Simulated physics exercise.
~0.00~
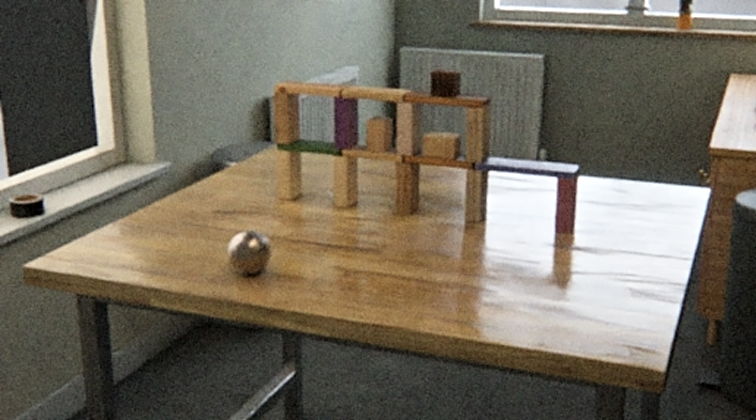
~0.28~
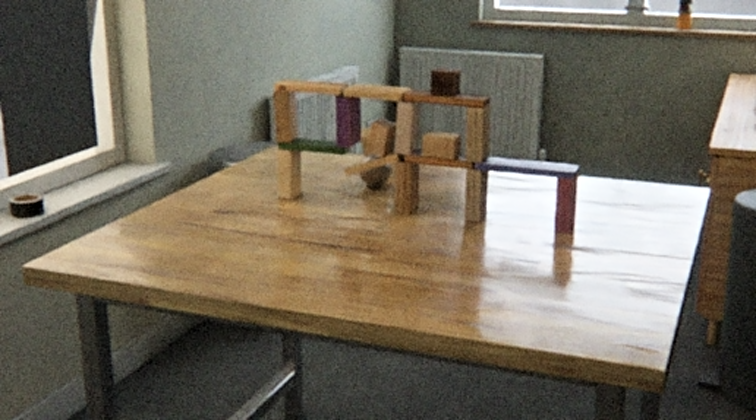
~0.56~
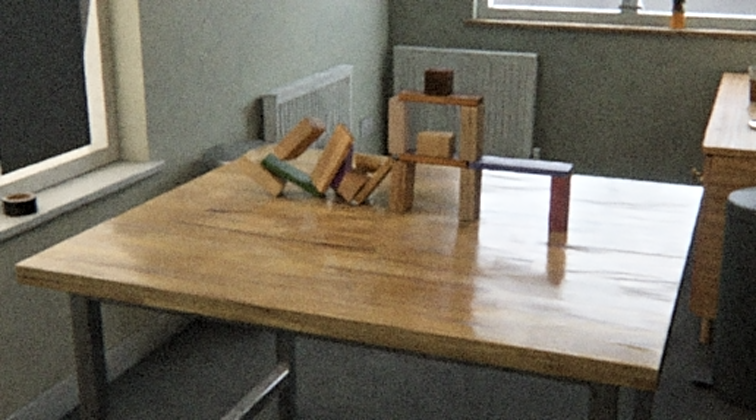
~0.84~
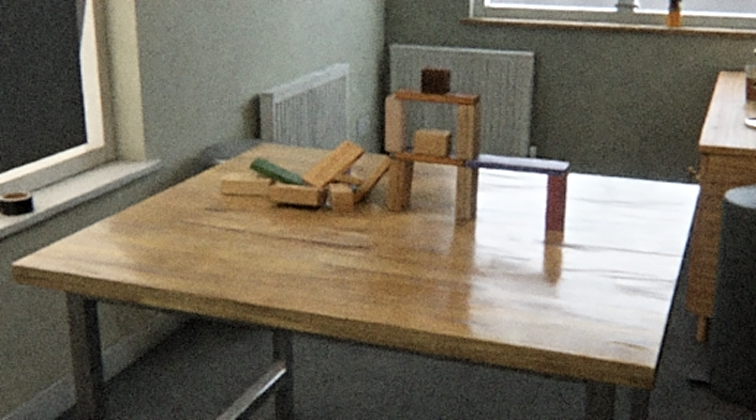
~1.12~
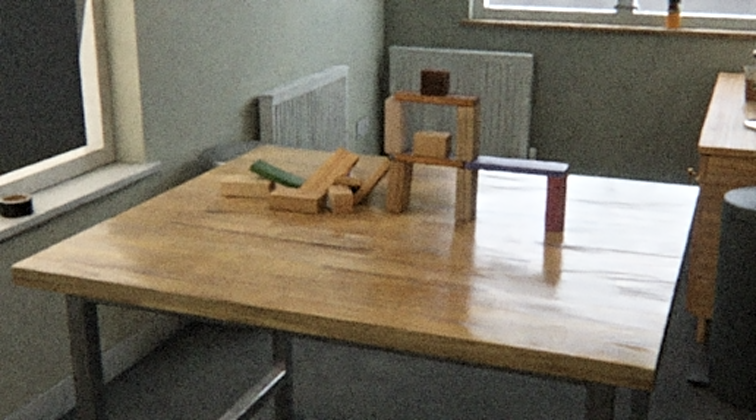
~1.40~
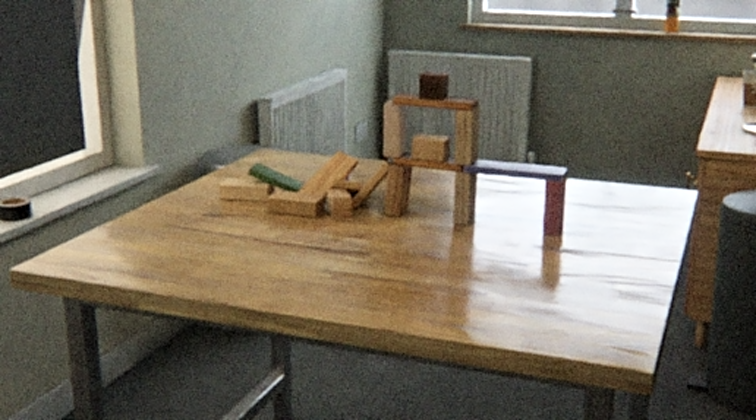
The clip shows a steel ball rolling across a wooden table into a two-storey structure of posts and planks, knocking out a lower post so the left part, including a purple post and green plank, collapses into a heap while the right part stays standing.
